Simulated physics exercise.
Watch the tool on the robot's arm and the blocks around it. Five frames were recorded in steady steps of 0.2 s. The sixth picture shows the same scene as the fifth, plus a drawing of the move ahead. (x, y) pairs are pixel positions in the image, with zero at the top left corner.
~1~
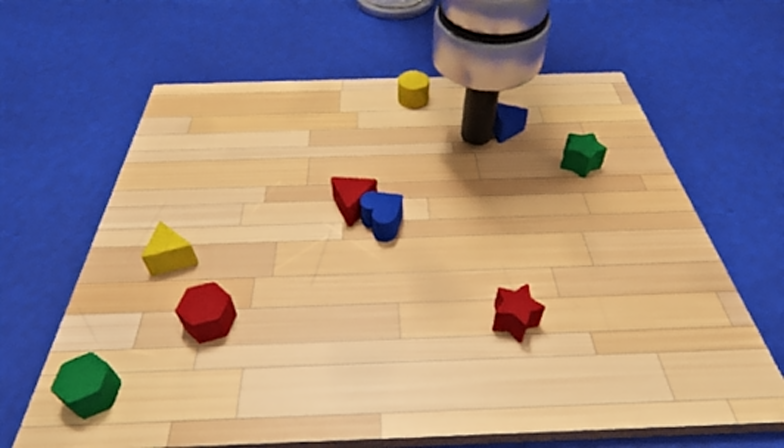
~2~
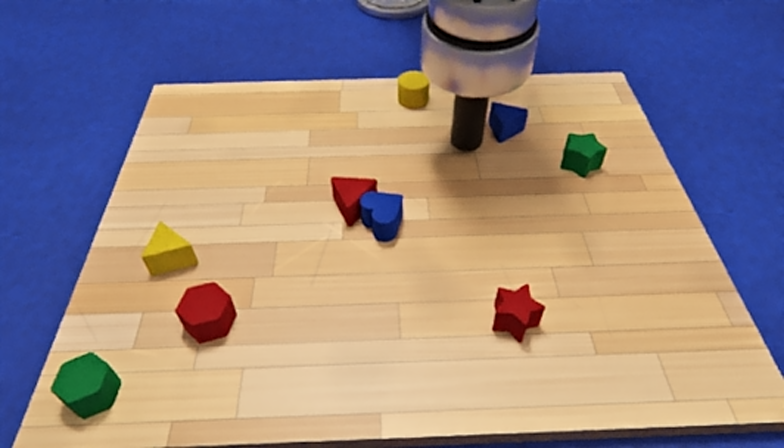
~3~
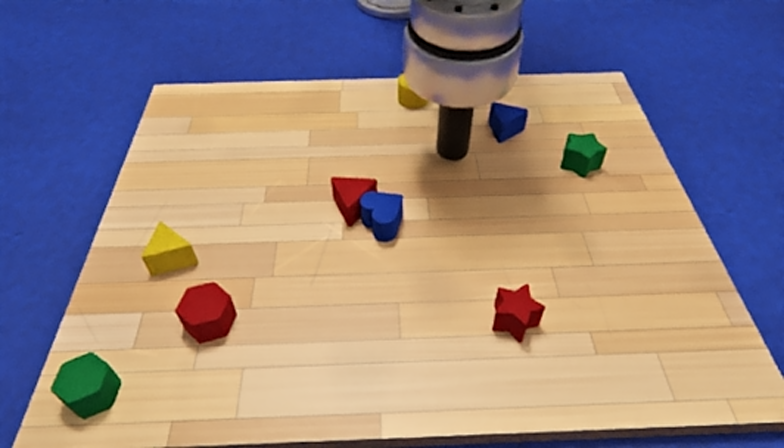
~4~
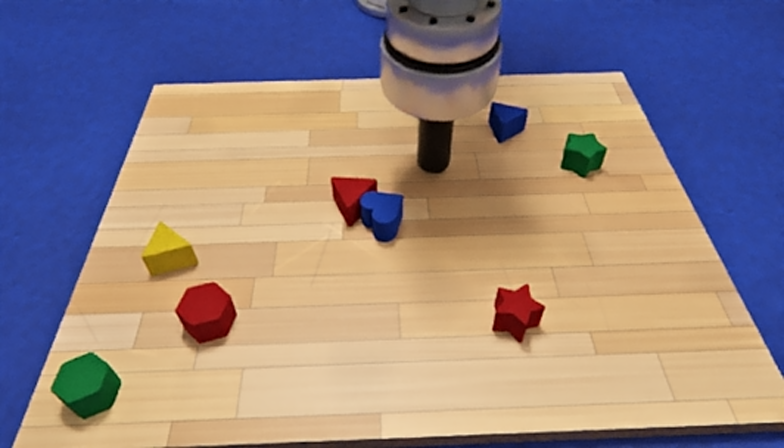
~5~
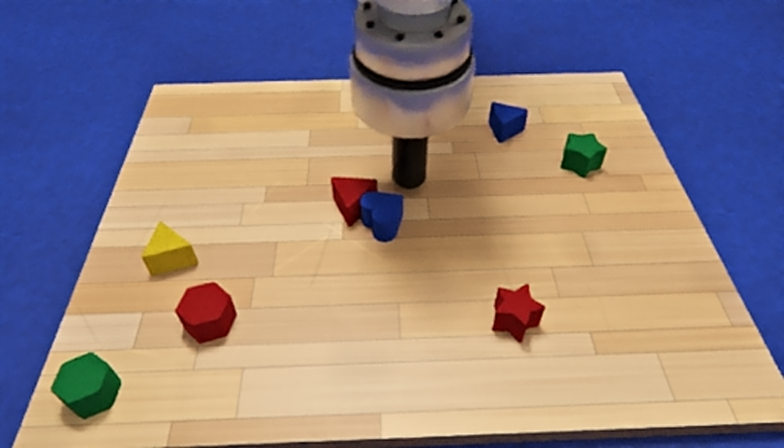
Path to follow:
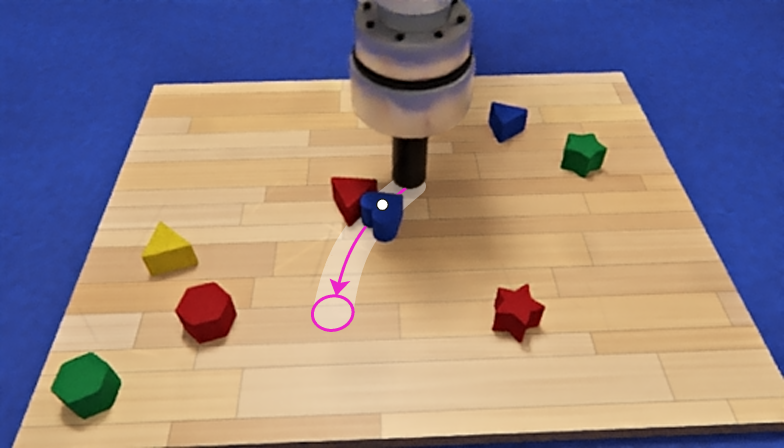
At first, a robot arm's dark tool stands beside a blue triangular block near the back of a wooden board scattered with colourful blocks. The arm then moves left and toward the viewer, passing in front of the yellow block, and nears the touching red triangle and blue heart while every block stays still.
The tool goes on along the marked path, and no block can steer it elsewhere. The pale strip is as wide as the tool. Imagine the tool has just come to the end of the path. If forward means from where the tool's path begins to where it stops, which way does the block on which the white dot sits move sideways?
Taking start-to-end as forward, the block's sideways shift goes to the left.
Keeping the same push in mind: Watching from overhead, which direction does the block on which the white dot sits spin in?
Answer: Anticlockwise.
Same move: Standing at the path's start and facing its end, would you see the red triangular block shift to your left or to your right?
Pushed right.
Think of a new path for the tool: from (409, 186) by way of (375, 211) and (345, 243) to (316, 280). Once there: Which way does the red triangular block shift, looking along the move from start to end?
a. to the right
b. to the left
Answer: A.
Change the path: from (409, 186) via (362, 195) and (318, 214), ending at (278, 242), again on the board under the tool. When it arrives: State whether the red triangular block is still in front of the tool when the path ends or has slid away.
Before the tool.
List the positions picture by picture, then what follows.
The first picture shows tool's lower end at (476, 136); red triangular block at (352, 187); blue heart at (382, 205).
The second picture shows tool at (466, 142); blocks still.
The third picture shows tool at (452, 151); blocks still.
The fourth picture shows tool at (433, 163); blocks still.
The fifth picture shows tool at (409, 178); red triangular block at (352, 187); blue heart at (382, 205).
Drawn move, from (409, 186) via (373, 218) and (346, 260), ending at (333, 313); the dot is on the blue heart.
The first path, step by step. One third of the way, tool at (373, 211); red triangular block at (327, 195), turned 40° clockwise; blue heart at (369, 226), turned 20° anticlockwise.
Two thirds of the way, tool at (346, 254); red triangular block at (321, 198), turned 70° clockwise; blue heart at (359, 270), turned 45° anticlockwise.
At the end, tool at (332, 306); red triangular block at (321, 198), turned 70° clockwise; blue heart at (370, 301), turned 85° anticlockwise.
